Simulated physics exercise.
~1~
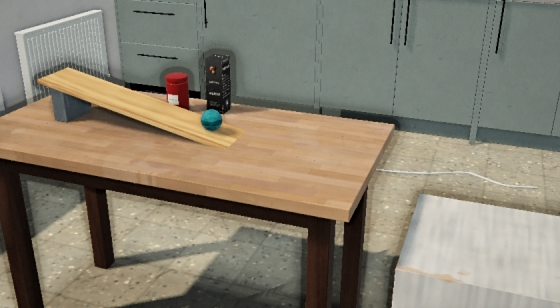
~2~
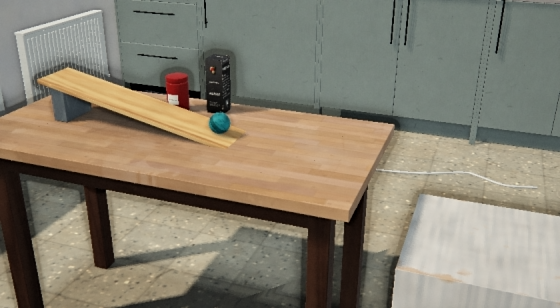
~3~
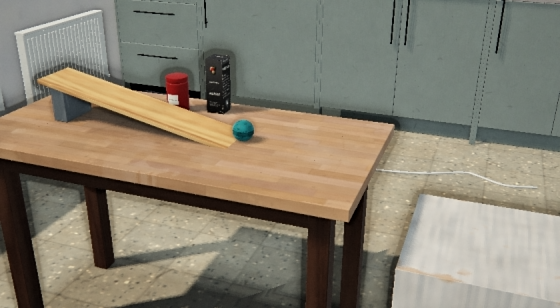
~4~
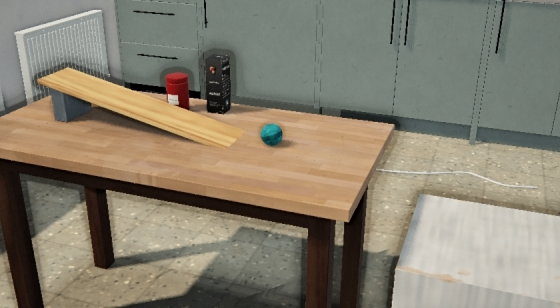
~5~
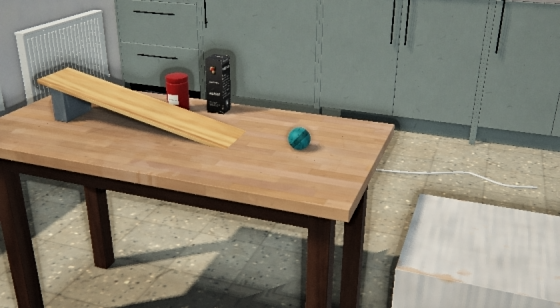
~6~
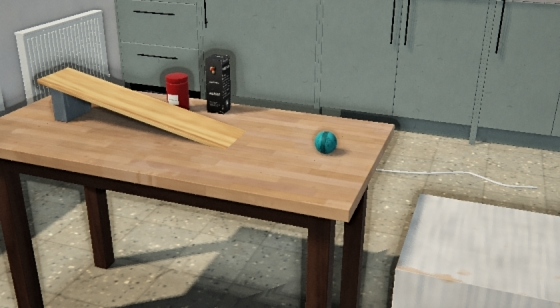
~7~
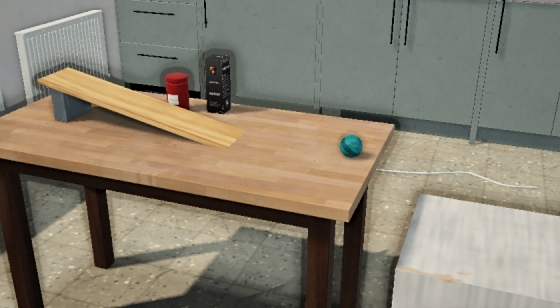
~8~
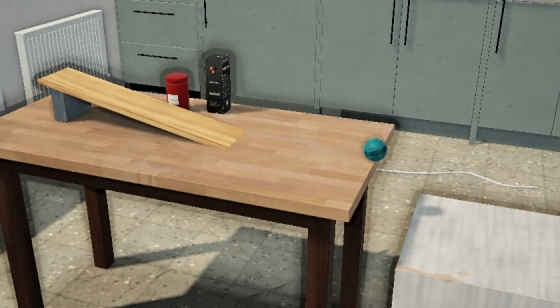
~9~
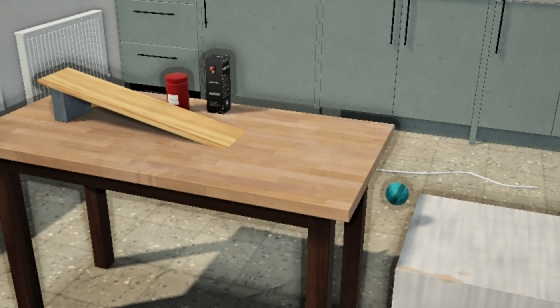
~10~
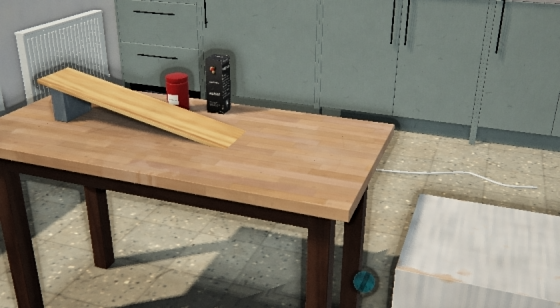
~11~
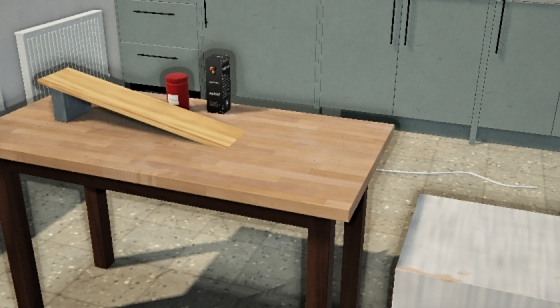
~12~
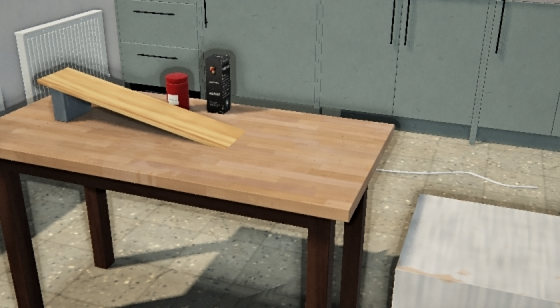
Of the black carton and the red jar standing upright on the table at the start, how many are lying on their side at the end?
None of them are; the black carton and the red jar both still stand upright on the table.
Turquoise ball rolling off a wooden ramp, crossing the table to the right, falling off its edge and dropping out of sight.
